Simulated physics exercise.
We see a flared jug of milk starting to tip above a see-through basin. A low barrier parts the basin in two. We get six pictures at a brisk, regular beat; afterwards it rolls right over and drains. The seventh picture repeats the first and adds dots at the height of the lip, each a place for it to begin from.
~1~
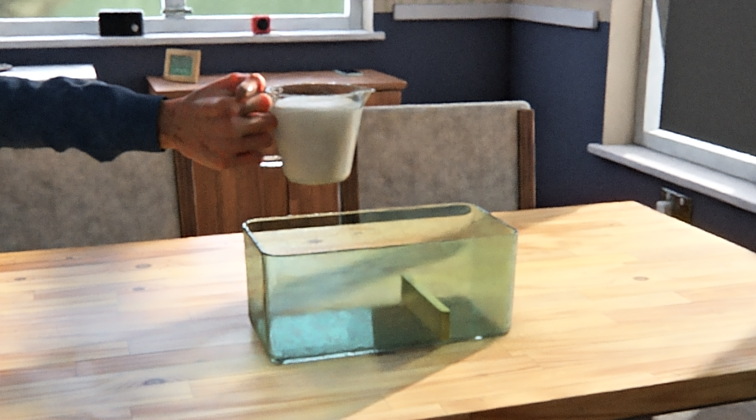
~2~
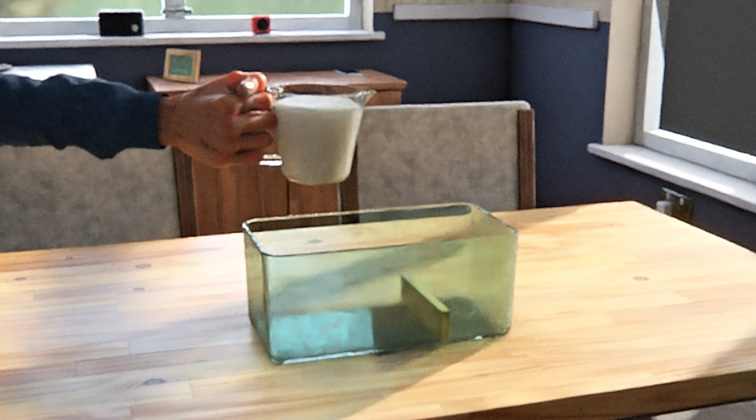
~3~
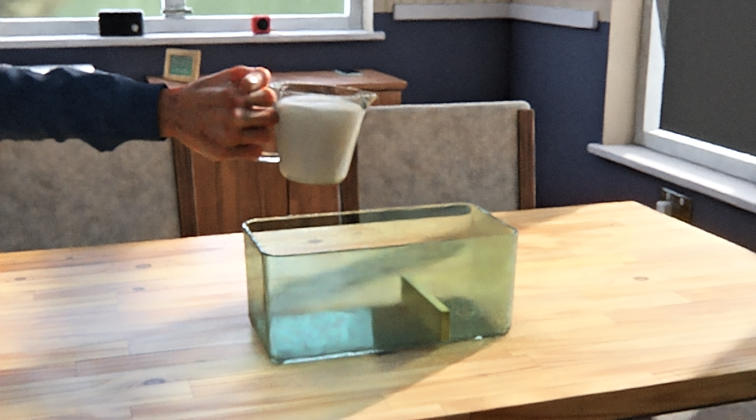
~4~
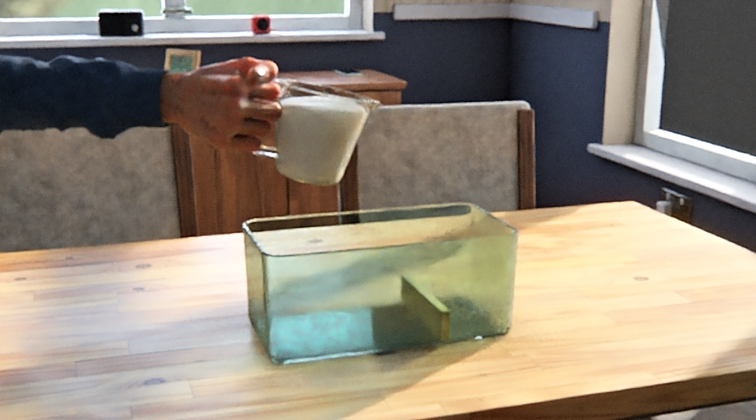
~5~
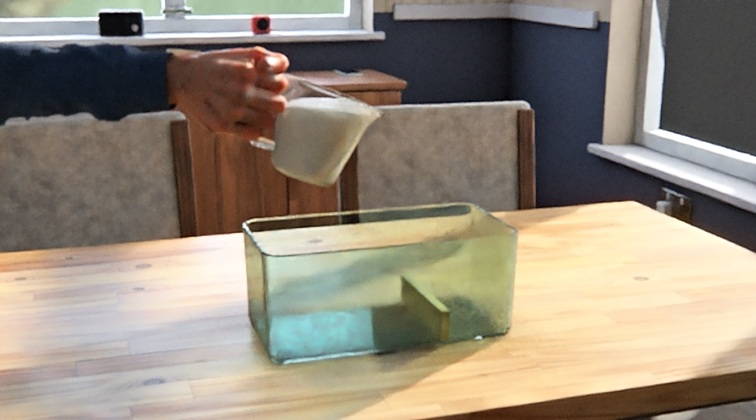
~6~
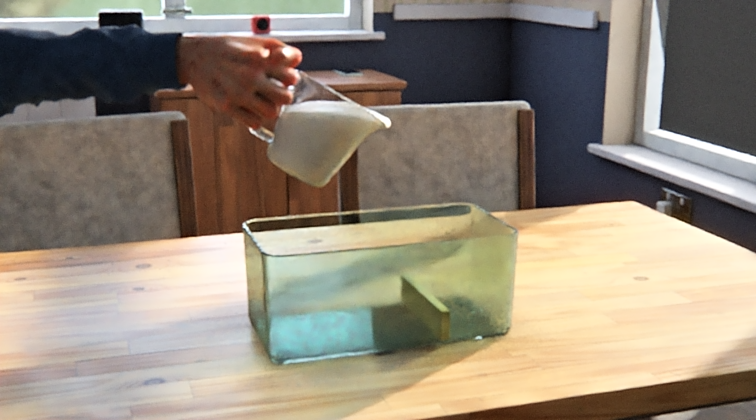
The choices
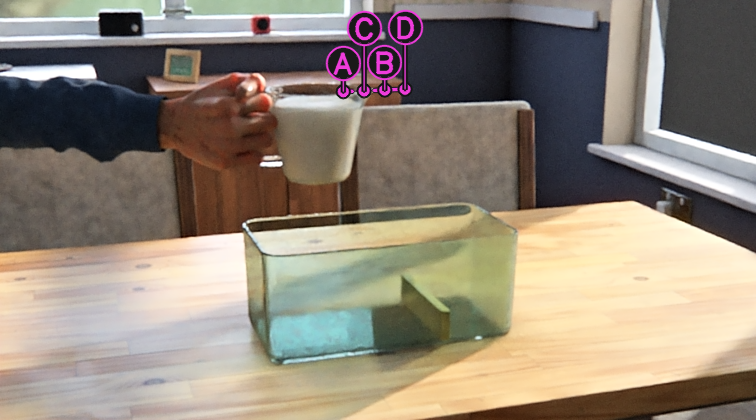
At a wooden table by a window, a hand held a glass jug of milk above a clear basin with a low divider, then gradually tilted it to the right until milk reached the lip.
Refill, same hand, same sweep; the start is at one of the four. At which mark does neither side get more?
I would pick spot B.
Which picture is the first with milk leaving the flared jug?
Picture 6.
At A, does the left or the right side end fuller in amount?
The left side.
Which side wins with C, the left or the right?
The left side.
On the marked copy, A at (343, 91); B at (384, 90); C at (364, 90); D at (405, 89).
For spot A, about 91 % ends left of the wall and 7 % right of it.
For spot B, about 49 % ends left of the wall and 50 % right of it.
For spot C, about 81 % ends left of the wall and 18 % right of it.
For spot D, about 27 % ends left of the wall and 71 % right of it.
